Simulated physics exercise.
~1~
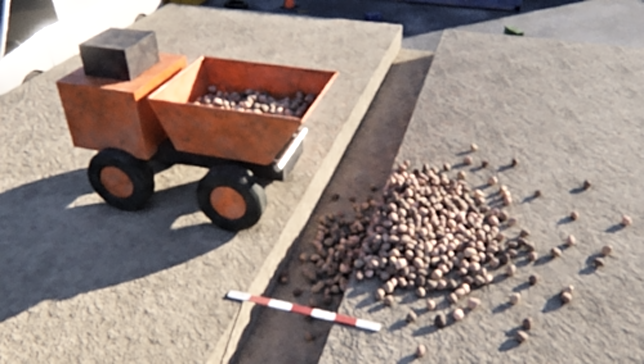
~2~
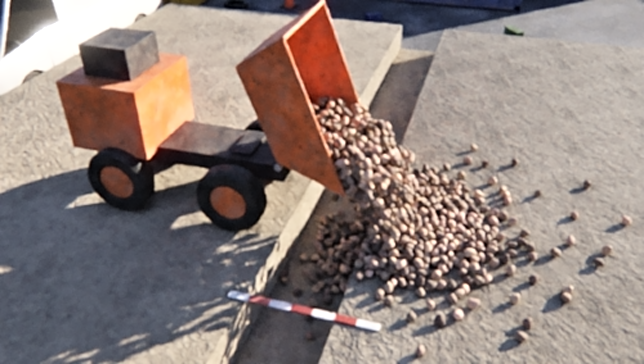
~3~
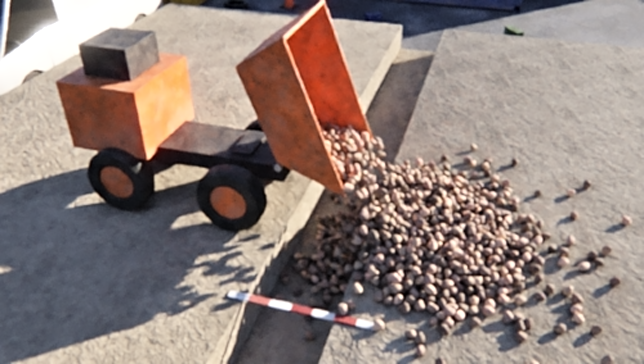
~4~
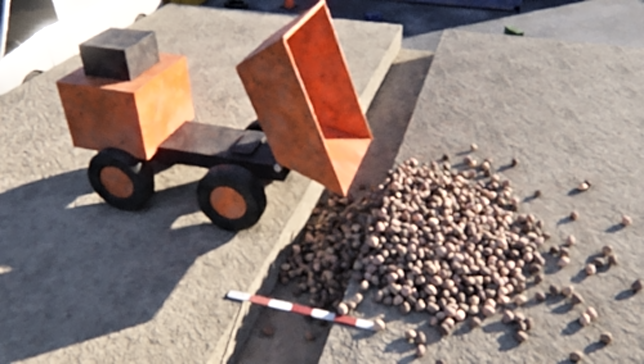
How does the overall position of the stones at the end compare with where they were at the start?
Taken together, the stones end up further right and lower in view. The load that sat in the raised skip at the upper left has joined the heap, which now spreads wider in and beyond the trench.
